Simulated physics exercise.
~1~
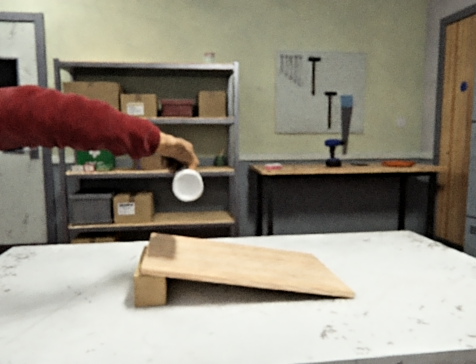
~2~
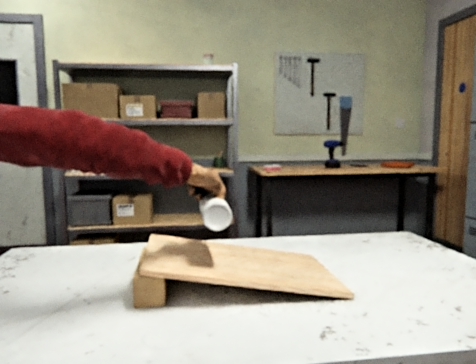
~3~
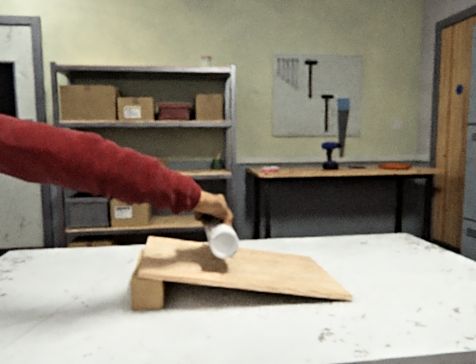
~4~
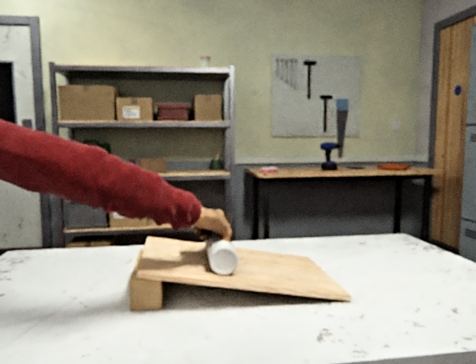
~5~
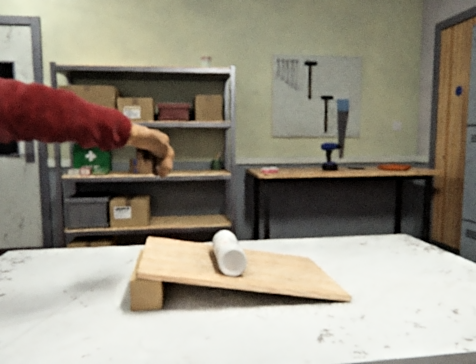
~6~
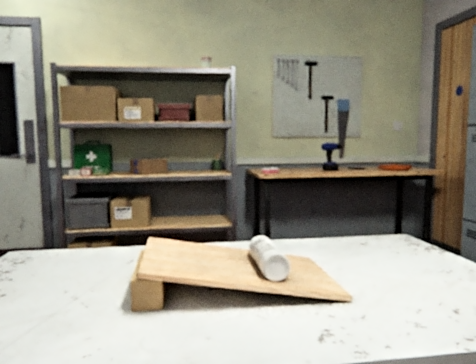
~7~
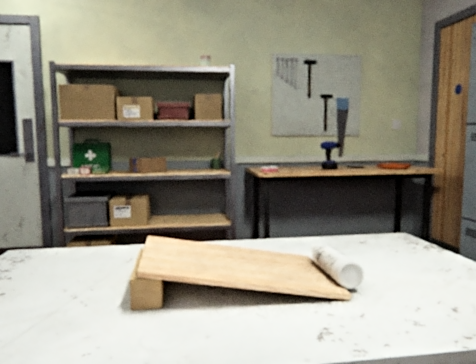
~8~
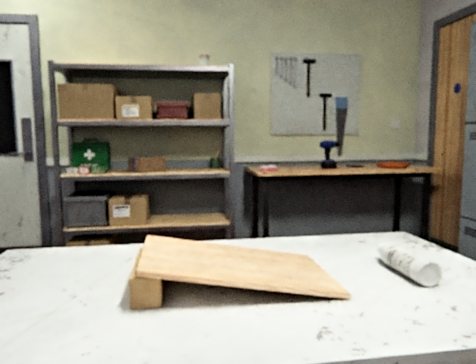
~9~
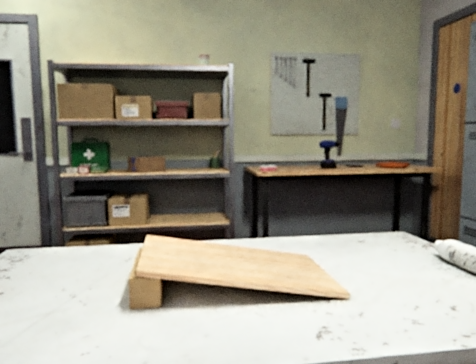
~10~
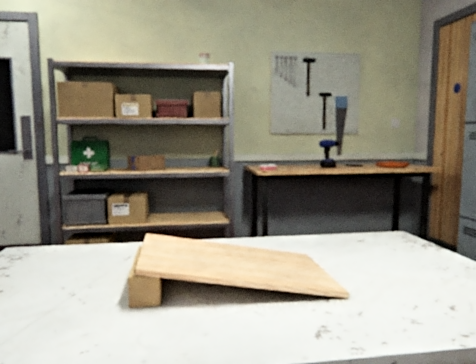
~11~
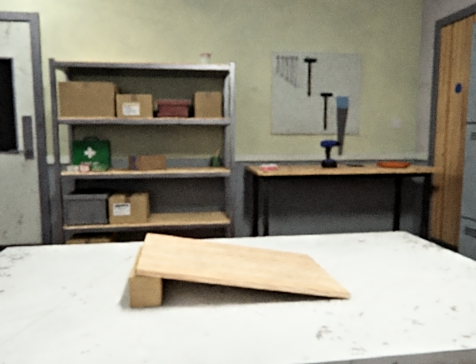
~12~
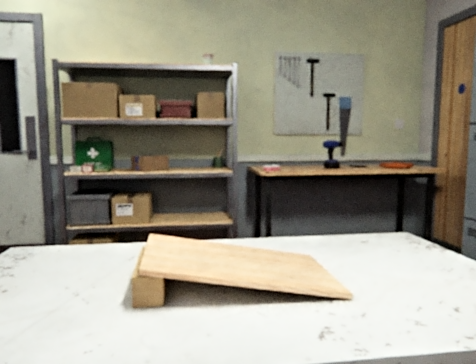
A hand in a red sleeve laid a white bottle on its side on a sloping wooden board and let go, and the bottle rolled down to the right, off the board and across the white table until it went out of view.
